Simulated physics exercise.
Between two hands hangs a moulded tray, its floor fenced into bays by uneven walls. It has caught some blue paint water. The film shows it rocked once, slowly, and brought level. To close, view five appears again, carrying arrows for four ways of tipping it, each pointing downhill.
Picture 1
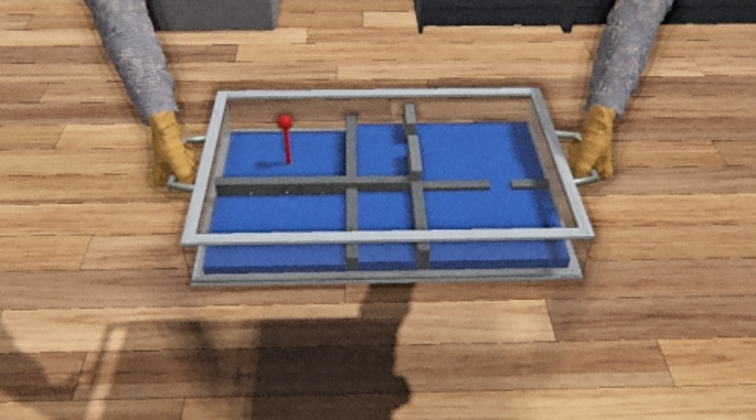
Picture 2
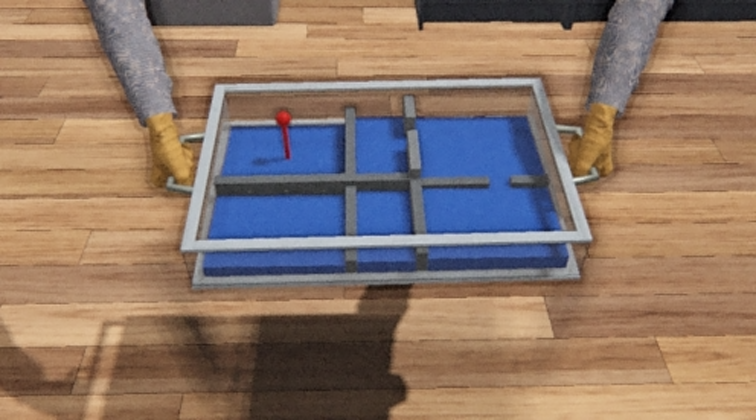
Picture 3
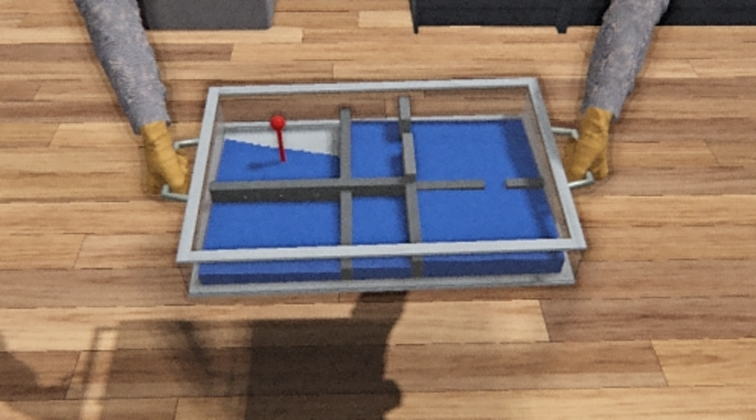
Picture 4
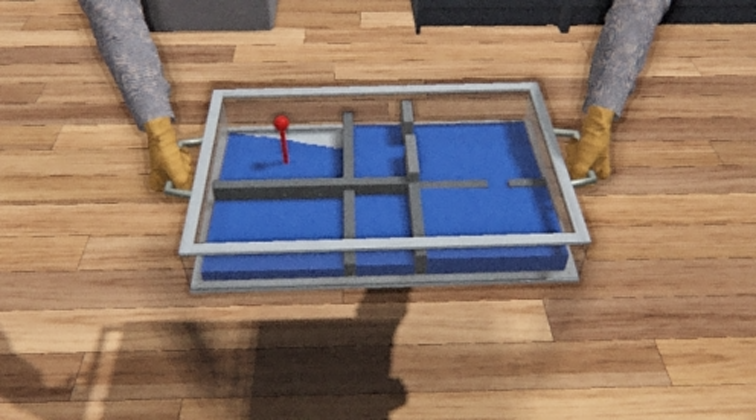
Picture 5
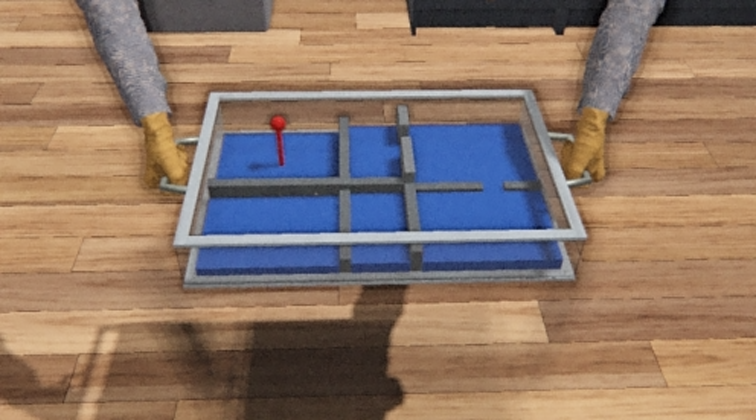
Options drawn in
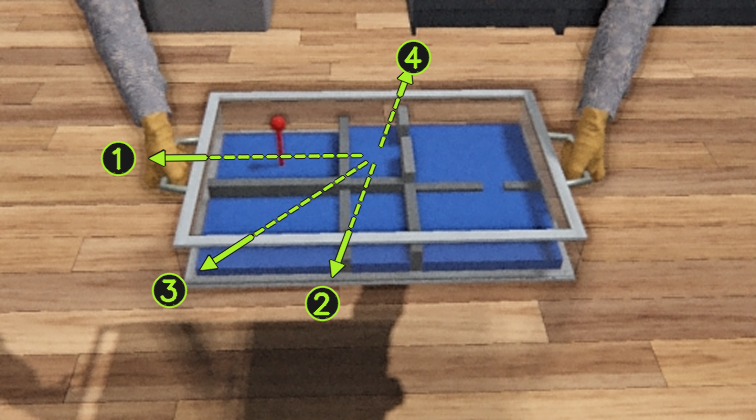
The clip opens on two gloved hands holding a level, walled tray of blue liquid with a red peg at back left. The hands tip it gently toward the front, and the liquid draws away from the back left bay, baring pale floor. They then level it, and blue covers that patch again.
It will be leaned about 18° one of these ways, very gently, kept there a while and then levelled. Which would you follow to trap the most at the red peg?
Direction 1 does it best.
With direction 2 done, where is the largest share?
It is the front left one.
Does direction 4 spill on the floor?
No, all stays in.
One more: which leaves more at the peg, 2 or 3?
That is direction 3.
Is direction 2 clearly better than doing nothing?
No, it changes little.
On the marked copy, 1 ends at (154, 158); 2 ends at (334, 271); 3 ends at (205, 266); 4 ends at (408, 72).
For direction 1, about 33 % of the liquid ends in the peg's bay; nothing spills.
For direction 2, about 6 % of the liquid ends in the peg's bay; nothing spills.
For direction 3, about 13 % of the liquid ends in the peg's bay; about 5 % goes over the rim.
For direction 4, about 9 % of the liquid ends in the peg's bay; nothing spills.
